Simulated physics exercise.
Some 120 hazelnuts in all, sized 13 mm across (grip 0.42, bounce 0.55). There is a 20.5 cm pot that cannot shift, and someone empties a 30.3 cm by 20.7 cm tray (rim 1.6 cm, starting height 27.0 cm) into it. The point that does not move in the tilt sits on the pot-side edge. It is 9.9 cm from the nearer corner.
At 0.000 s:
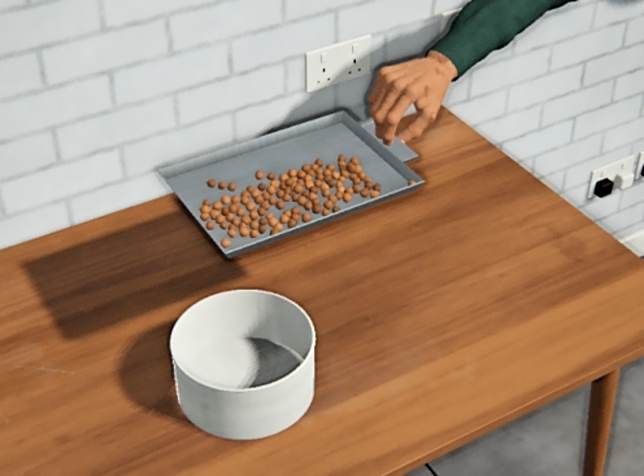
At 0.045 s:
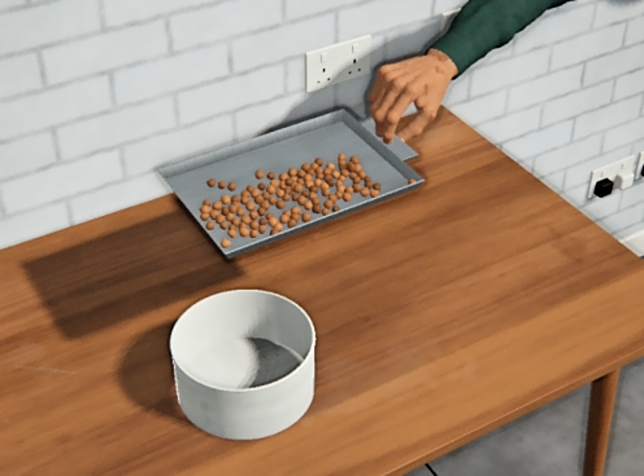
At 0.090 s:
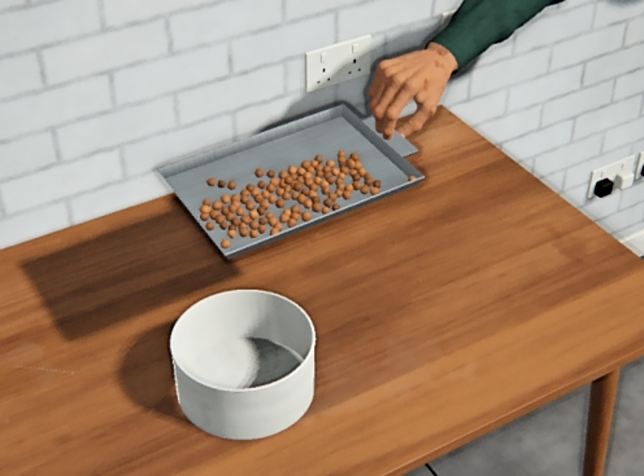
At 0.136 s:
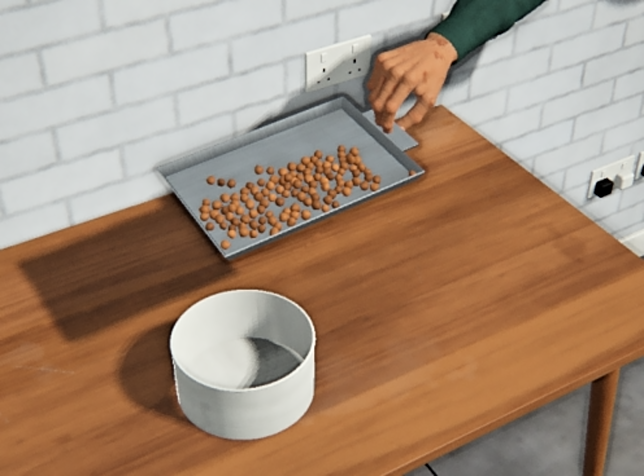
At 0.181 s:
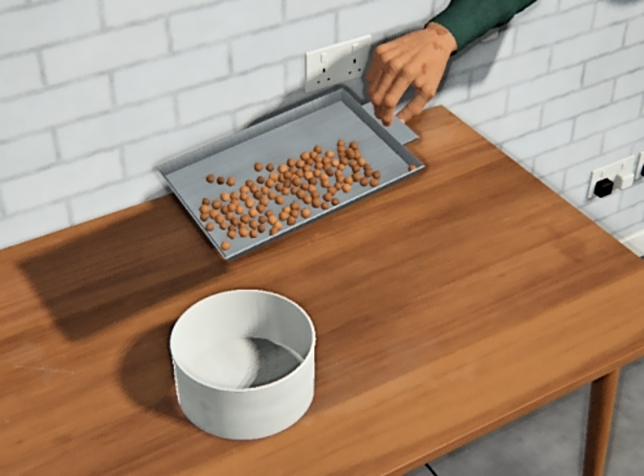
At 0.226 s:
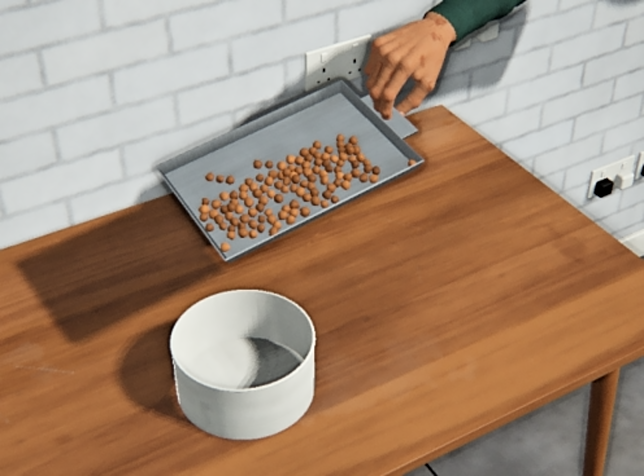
A gray tray of small round brown nuts tilts slightly on a wooden table as a green-sleeved hand at its right end raises the far side, while the white pot in front stays still.
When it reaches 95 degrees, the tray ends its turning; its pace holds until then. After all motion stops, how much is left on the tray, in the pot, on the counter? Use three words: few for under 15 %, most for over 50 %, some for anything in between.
Left on the tray: Few; pot: Most; counter: Few.
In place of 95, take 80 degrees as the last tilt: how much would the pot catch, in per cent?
Roughly 100 percent.
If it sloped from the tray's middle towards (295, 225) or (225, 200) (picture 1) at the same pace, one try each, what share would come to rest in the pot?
90 and 30 %.
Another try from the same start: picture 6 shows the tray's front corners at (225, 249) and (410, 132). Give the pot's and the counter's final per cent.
You'd end with pot at 20 and counter at 80.
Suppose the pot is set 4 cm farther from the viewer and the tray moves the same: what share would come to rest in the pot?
Share in pot: Approx. 80 %.
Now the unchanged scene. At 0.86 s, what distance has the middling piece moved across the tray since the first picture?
By then it sits near 9 cm from where it began.
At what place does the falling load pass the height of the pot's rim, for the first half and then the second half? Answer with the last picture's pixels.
Near (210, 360) at first, near (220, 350) afterwards.
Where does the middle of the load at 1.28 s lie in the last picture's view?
Approximately (223, 382) in the last view.
Then, at 0.86 s, tilt 50 degrees; the tray holds 90 %, the pot 0 %.
After 1.28 s, tilt 76 degrees; the tray holds 20 %, the pot 55 %.
After 1.79 s, tilt 95 degrees; the tray holds 0 %, the pot 100 %.
At rest (2.3 s), tray 0 %, pot 100 %, counter 0 %.
